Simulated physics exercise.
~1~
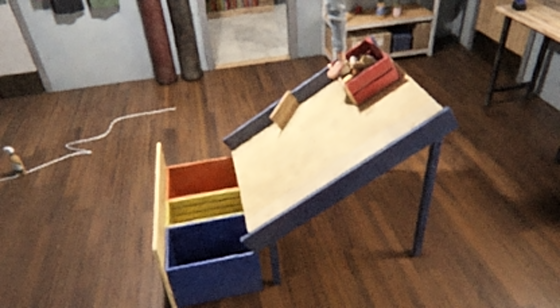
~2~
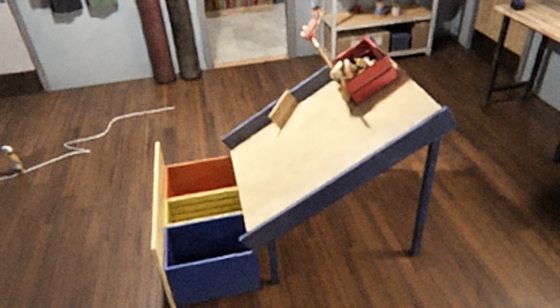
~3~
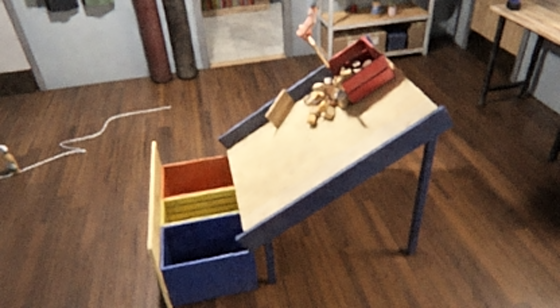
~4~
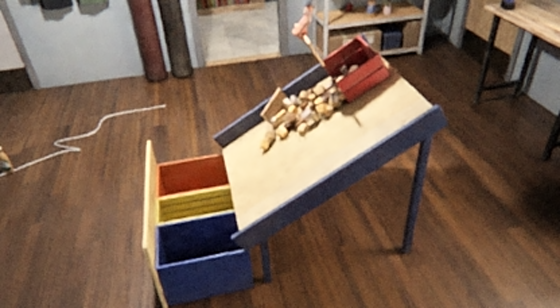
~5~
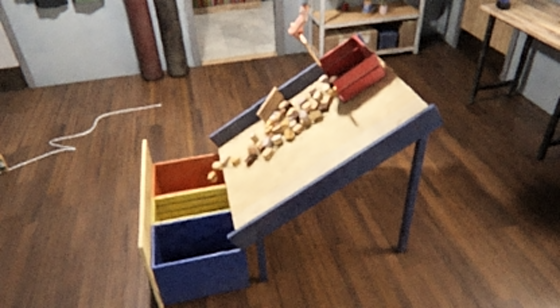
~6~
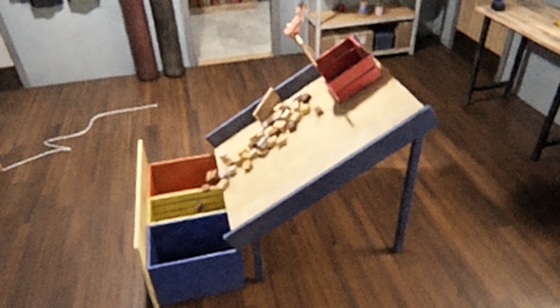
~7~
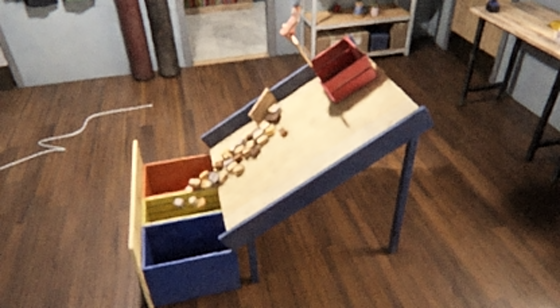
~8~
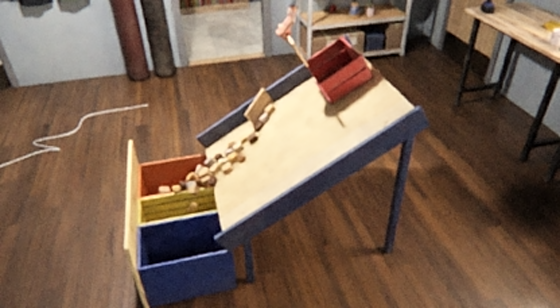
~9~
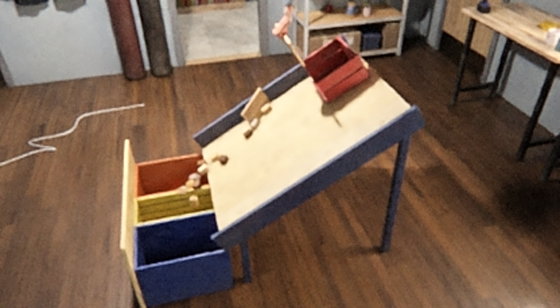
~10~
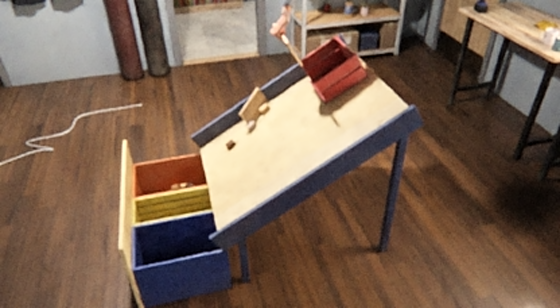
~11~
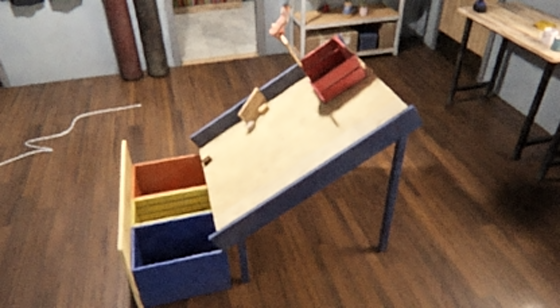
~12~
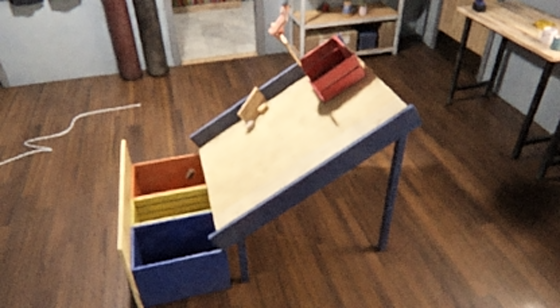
In a room with a dark wooden floor, seen from above, a pale sloping table with blue-grey edges descends to the left towards an orange bin, a yellow tub and a blue bin, the blue one nearest. A red pen of small wooden blocks sits near the top, and a small angled board stands lower down. The pen's gate swings up, and the blocks spill down in a stream past the board. They tumble into the orange bin and the yellow tub, the last stragglers trailing behind. Finally the slope is almost bare, and the blue bin remains empty.
